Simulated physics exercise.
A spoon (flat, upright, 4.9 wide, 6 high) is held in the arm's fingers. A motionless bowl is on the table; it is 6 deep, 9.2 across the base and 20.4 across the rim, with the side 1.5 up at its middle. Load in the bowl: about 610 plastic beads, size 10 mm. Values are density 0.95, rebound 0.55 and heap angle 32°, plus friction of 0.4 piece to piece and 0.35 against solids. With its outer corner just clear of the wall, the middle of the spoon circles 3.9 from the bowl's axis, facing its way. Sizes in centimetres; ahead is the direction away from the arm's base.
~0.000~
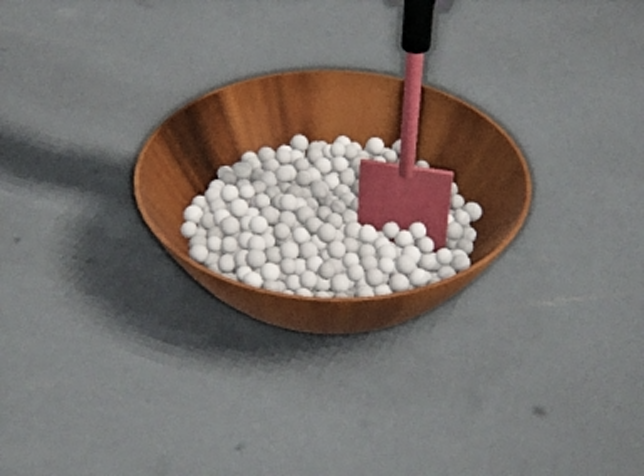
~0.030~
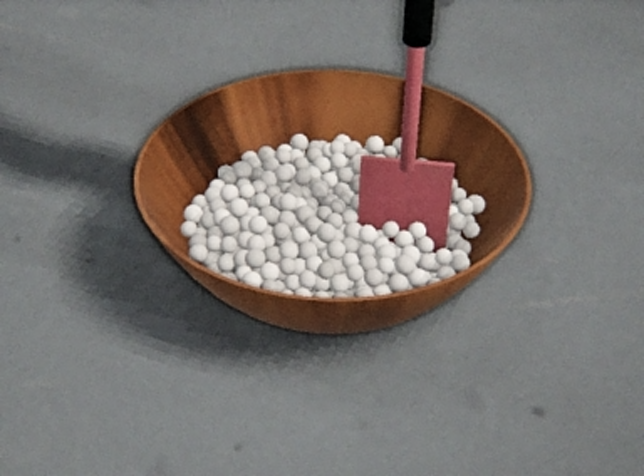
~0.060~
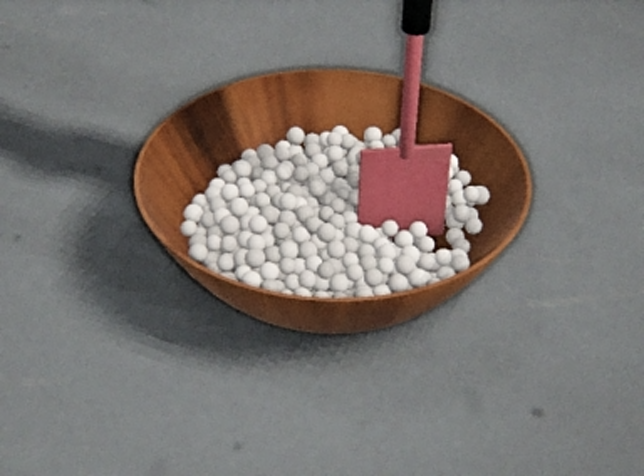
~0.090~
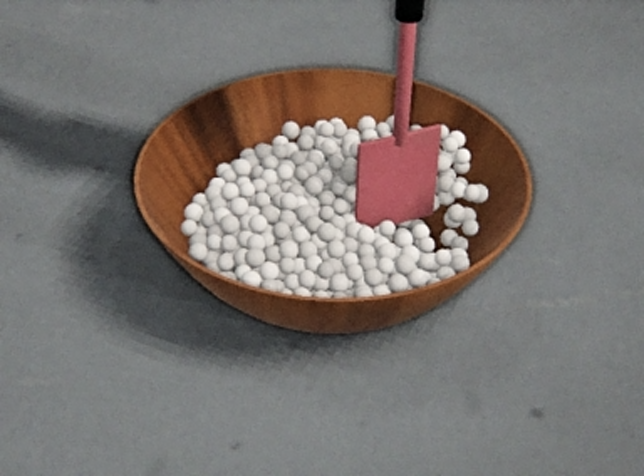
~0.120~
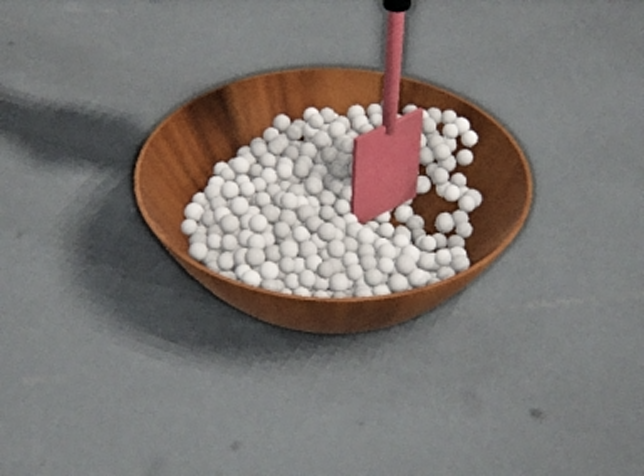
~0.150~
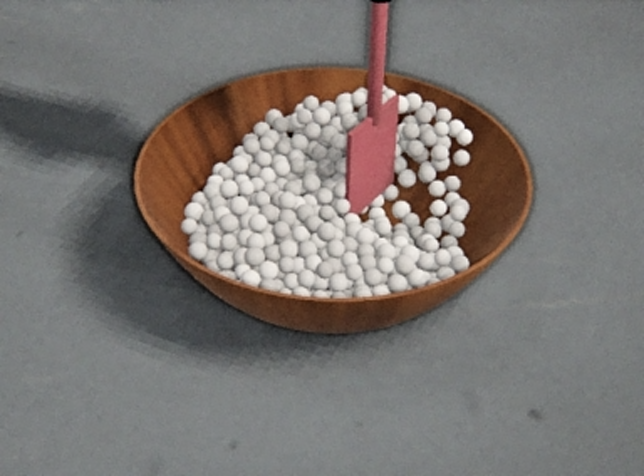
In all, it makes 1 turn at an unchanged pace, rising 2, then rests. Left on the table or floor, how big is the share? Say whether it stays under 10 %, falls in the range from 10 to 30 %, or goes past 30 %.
The share stays under 10 %.
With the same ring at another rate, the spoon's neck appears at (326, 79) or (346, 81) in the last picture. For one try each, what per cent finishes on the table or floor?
Close to 15 and 10 in a hundred.
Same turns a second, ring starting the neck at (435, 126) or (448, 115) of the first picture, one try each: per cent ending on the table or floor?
Some 5 and 0 per cent.
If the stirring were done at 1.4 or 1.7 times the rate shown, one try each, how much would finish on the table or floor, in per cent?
10 % and 20 %.
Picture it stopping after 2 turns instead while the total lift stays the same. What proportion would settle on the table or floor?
Then some 5 per cent.
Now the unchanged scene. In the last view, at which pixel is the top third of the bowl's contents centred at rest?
About (368, 235).
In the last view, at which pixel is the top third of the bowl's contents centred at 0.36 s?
Around pixel (219, 201).
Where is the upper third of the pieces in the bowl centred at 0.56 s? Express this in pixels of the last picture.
Centre estimate: (359, 262).
After 0.36 s, 182° round, highest piece 8 above the table; 610 in the bowl, 1 on the table or floor.
After 0.56 s, 293° round, highest piece 8 above the table; 601 in the bowl, 8 on the table or floor, 2 in flight or on the tool.
After 0.87 s, 0° round, highest piece 5 above the table; 600 in the bowl, 11 on the table or floor.
After 1.57 s, 0° round, highest piece 5 above the table; 600 in the bowl, 11 on the table or floor.
At rest, 600 in the bowl, 11 on the table or floor. That is 2 % on the table or floor.
